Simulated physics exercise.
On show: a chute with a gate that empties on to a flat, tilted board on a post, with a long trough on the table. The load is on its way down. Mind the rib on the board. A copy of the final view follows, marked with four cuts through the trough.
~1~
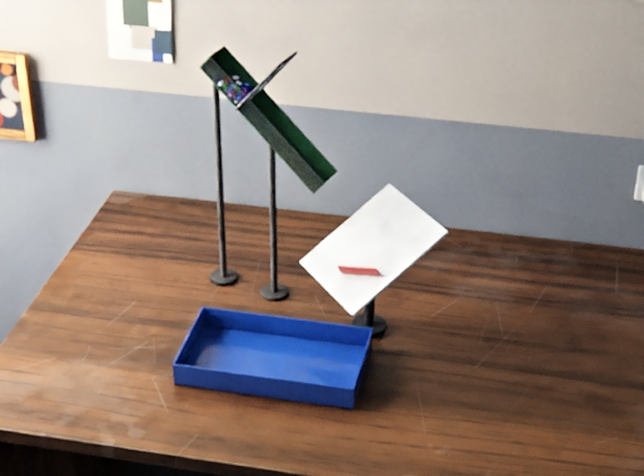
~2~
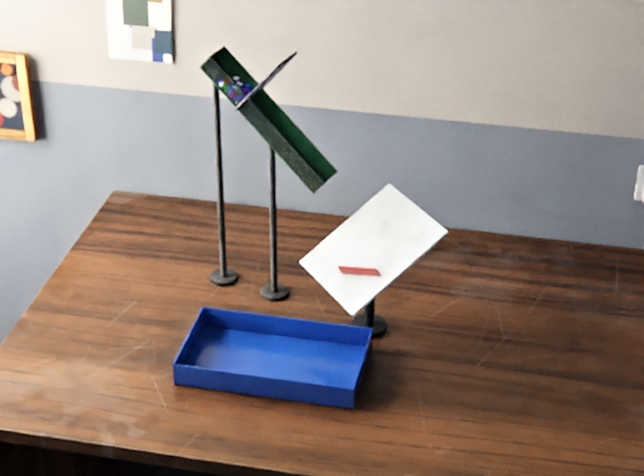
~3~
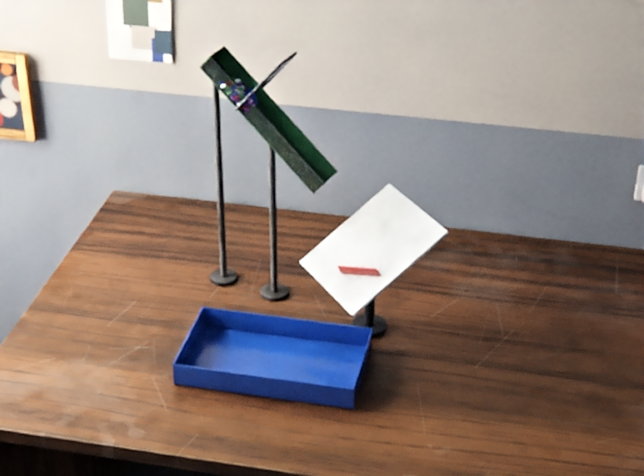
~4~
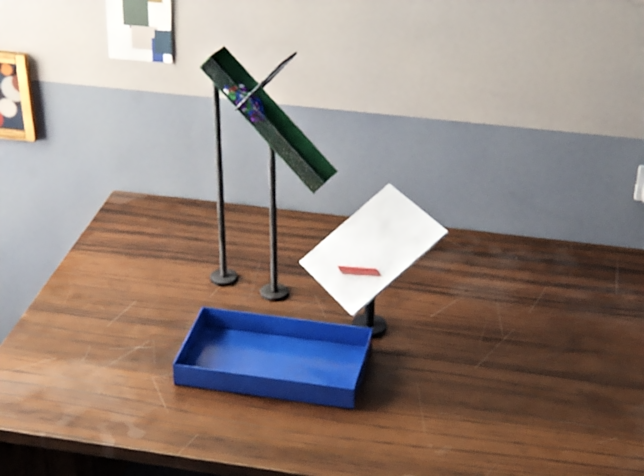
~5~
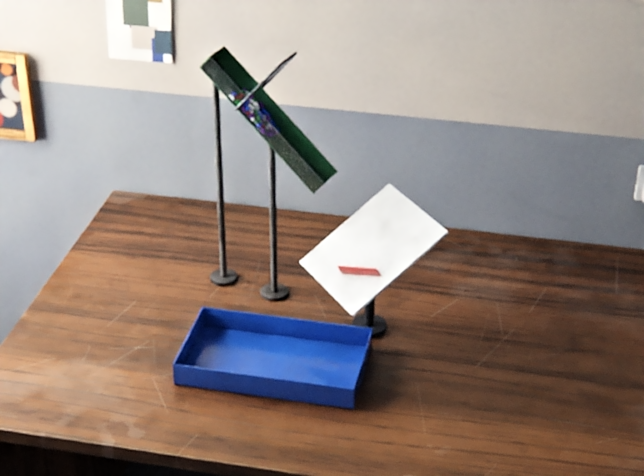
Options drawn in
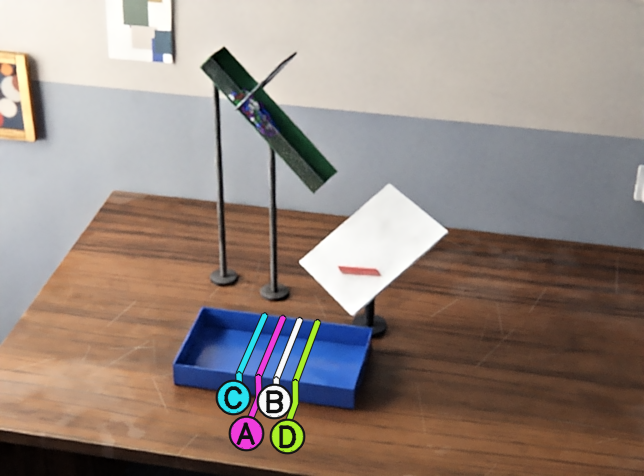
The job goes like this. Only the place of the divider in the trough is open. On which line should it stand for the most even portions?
B is best.
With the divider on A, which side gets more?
The right side.
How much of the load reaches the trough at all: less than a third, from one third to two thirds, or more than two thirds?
From one third to two thirds.
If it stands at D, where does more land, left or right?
The left side.
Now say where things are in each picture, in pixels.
Load behind the gate (239, 91), jelly beans; lip of the chute (320, 188), sloping fairly steeply, in the first picture.
Middle of the board (371, 247), tilted fairly steeply; middle of its low edge (325, 288); of its high edge (418, 207), in the second picture.
Front corners of the trough (173, 364) and (353, 389), empty; front of the load (247, 110), in the third picture.
Middle of the load (248, 102); its front (262, 119), roughly a quarter of the way to the lip; rib from (376, 269) to (338, 266), in the fourth picture.
Middle of the load (256, 113); its front (276, 133), roughly a third of the way to the lip, in the fifth picture.
On the marked copy, line A crosses the front rim at (258, 376); line B crosses the front rim at (276, 378); line C crosses the front rim at (239, 373); line D crosses the front rim at (295, 381).
If A is chosen, of what is caught, about a tenth on the left of the divider, almost all on the right.
If B is chosen, of what is caught, roughly half on the left of the divider, roughly half on the right.
If C is chosen, of what is caught, just a few on the left of the divider, almost all on the right.
If D is chosen, of what is caught, almost all on the left of the divider, just a few on the right.
